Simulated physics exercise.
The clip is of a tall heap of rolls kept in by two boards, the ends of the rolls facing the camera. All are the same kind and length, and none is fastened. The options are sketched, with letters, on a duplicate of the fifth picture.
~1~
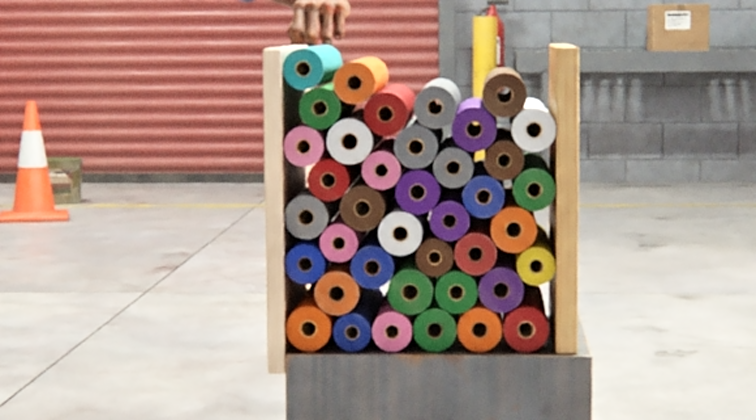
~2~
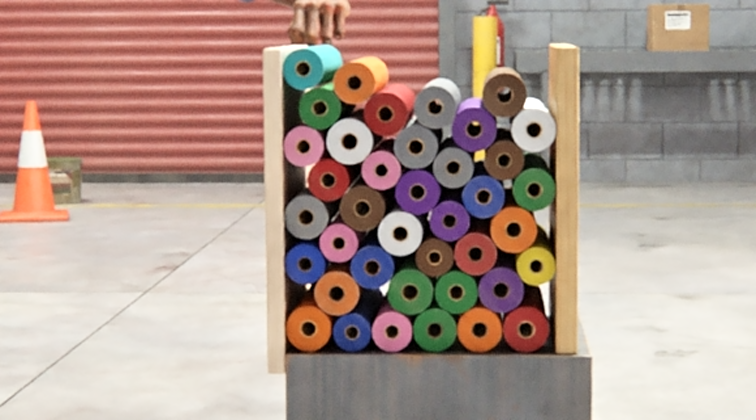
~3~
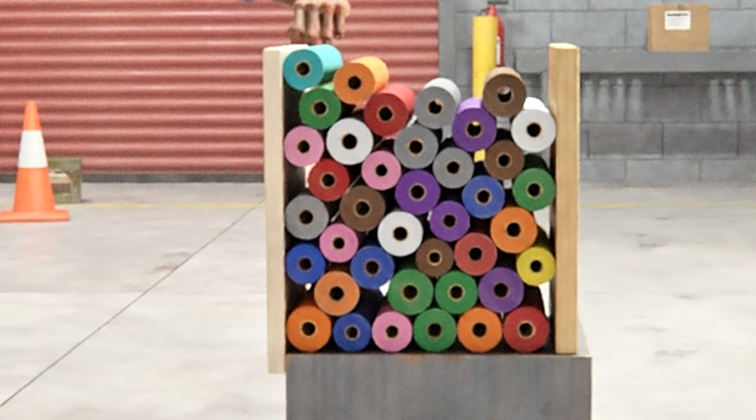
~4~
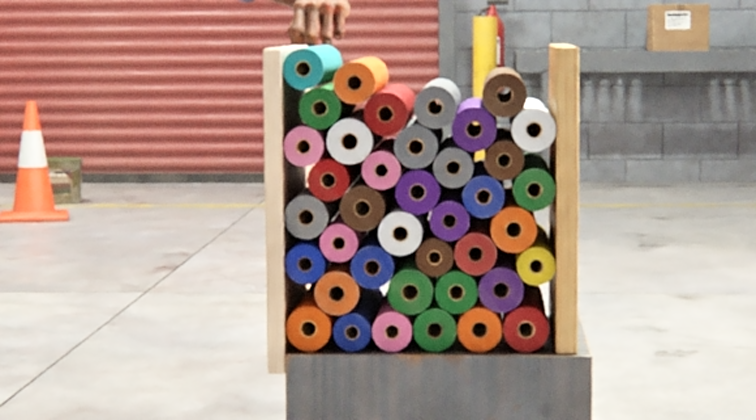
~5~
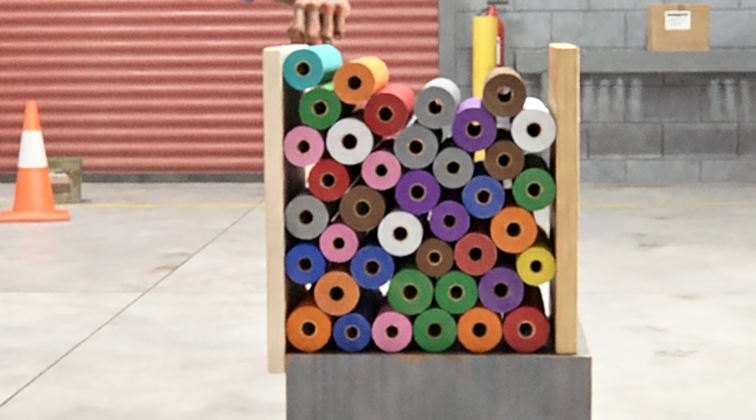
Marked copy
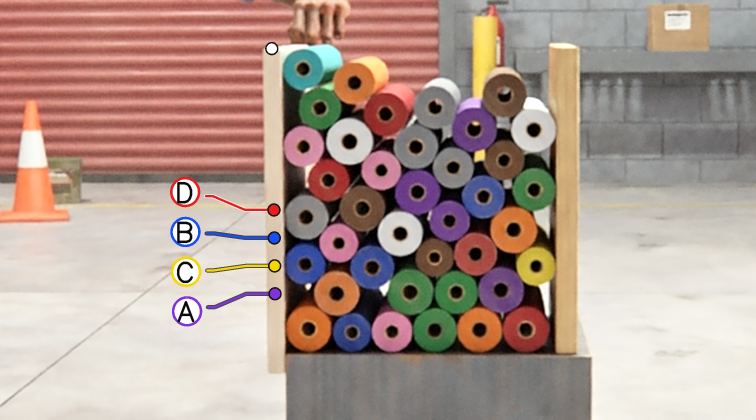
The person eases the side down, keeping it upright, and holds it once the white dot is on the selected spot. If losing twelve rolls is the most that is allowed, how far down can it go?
It can be let down to A.
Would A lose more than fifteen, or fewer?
At A, fewer than fifteen.
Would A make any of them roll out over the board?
Yes, at A.
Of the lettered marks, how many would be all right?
Four of the four.
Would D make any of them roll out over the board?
At D: Yes.
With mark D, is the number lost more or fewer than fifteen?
It loses fewer than fifteen.
On the marked copy, A at (275, 293); B at (275, 238); C at (275, 266); D at (274, 210); the white dot at (272, 49).
With A. Early on, top of the board (283, 151).
Further on, top of the board (284, 264).
At the end, top of the board (285, 292), ten out over the board.
As for the rest, B about four out over the board; C about eight out over the board; D three out over the board.
